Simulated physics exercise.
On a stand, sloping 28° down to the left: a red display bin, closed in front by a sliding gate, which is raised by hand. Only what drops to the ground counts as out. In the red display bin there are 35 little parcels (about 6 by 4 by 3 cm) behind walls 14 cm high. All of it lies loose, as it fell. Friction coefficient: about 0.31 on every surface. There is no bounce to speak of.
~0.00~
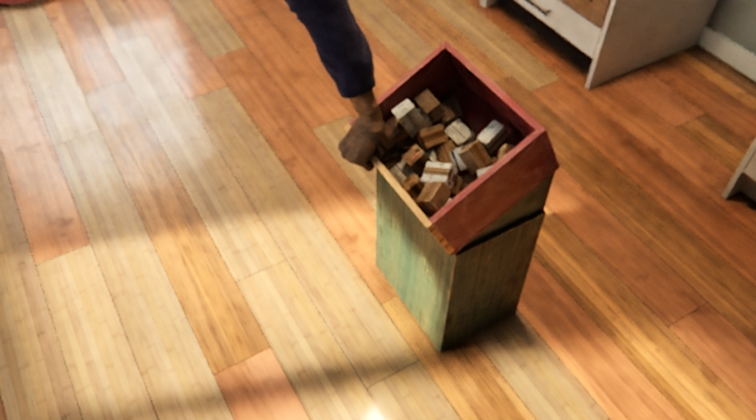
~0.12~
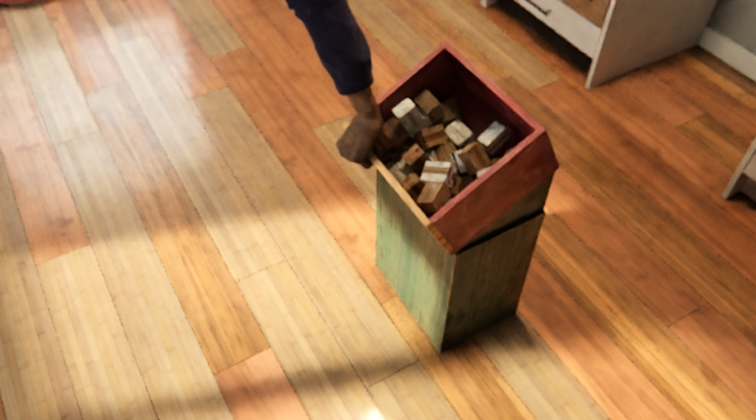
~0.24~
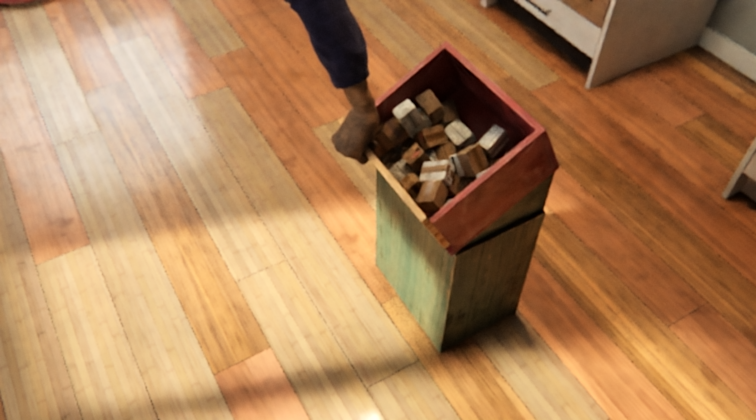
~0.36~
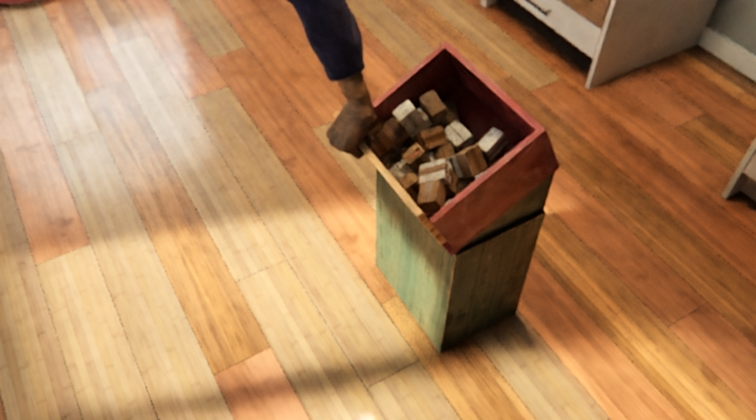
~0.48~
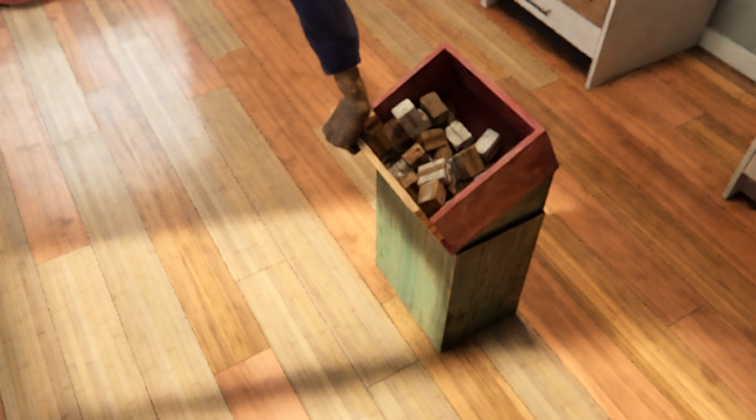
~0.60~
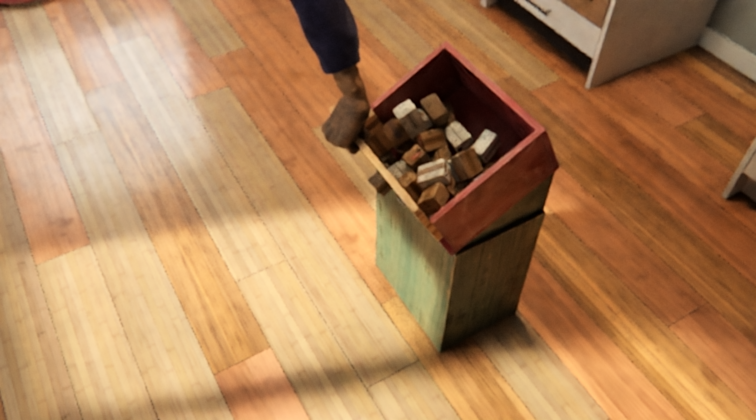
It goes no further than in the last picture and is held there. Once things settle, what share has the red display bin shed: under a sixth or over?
Out of the red display bin go more than a sixth of the little parcels.
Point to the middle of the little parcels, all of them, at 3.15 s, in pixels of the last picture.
Around (389, 293).
After 1.01 s, red display bin 32 in, 3 out.
After 1.52 s, red display bin 28 in, 7 out.
After 2.23 s, red display bin 23 in, 12 out.
When it is over (at 3.15 s), red display bin 16 in, 19 out. Asked share, 19 of 35, 54 per cent.
